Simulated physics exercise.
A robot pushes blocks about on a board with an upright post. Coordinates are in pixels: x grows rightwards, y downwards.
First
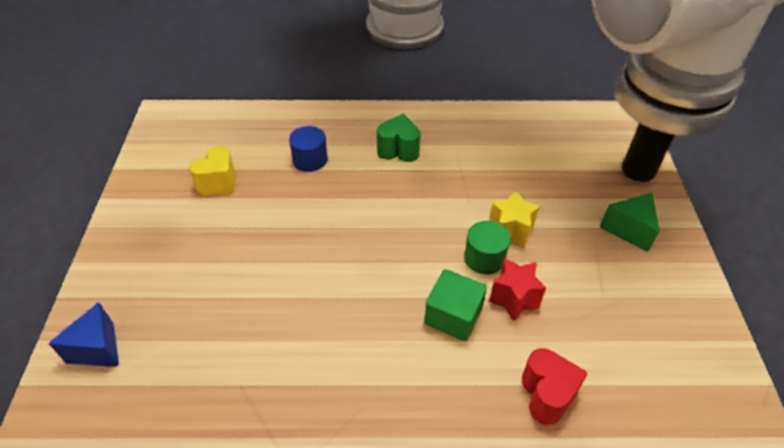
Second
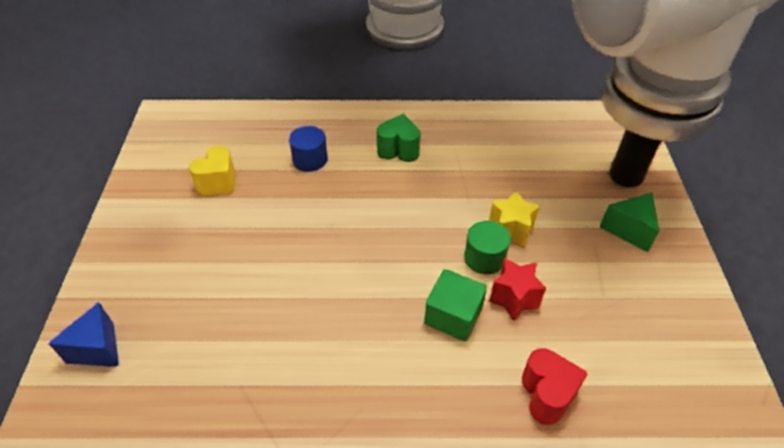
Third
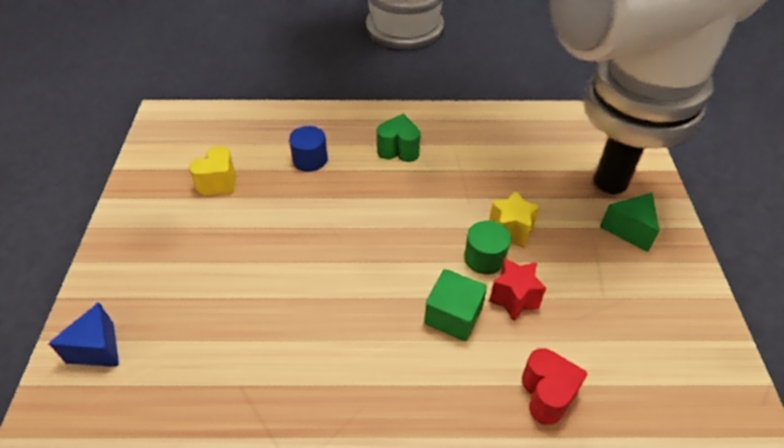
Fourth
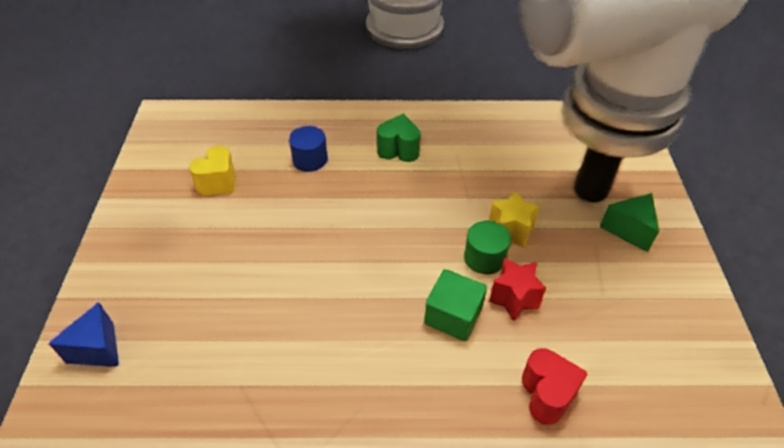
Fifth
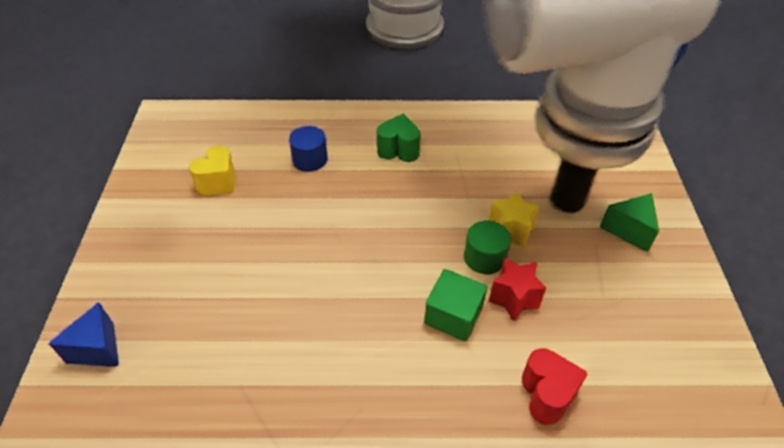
A robot arm with a black post slid a short way left and slightly toward the viewer, passing between the green triangle and yellow star, while the colored blocks on the wooden board stayed still.
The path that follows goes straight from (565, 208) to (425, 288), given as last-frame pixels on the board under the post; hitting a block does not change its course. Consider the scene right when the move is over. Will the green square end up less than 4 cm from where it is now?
Going by the path, yes.
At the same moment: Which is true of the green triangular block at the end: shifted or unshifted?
It keeps its position.
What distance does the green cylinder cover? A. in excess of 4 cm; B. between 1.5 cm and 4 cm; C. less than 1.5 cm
Letter A.
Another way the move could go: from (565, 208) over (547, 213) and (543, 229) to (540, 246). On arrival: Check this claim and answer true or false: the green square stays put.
True
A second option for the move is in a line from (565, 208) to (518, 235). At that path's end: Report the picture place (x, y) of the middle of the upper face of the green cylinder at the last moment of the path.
The top centre is at (468, 245).
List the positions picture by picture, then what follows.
The first picture shows post's lower end (638, 170); green square (457, 294); green cylinder (489, 236); yellow star (516, 209); red star (520, 277); green triangular block (640, 209).
The second picture shows post (626, 176); blocks still.
The third picture shows post (610, 182); blocks still.
The fourth picture shows post (591, 190); blocks still.
The fifth picture shows post (567, 200); green square (457, 294); green cylinder (489, 236); yellow star (516, 209); red star (520, 277); green triangular block (640, 209).
On the path given first. One third of the way, post (523, 225); green cylinder (473, 243); yellow star (492, 216), turned 35° clockwise.
Two thirds of the way, post (475, 252); green square (450, 300), turned 30° anticlockwise; green cylinder (414, 265); yellow star (441, 242), turned 35° clockwise.
At the end, post (426, 281); green square (450, 302), turned 40° anticlockwise; green cylinder (354, 289); yellow star (388, 268), turned 45° clockwise; red star still; green triangular block still.
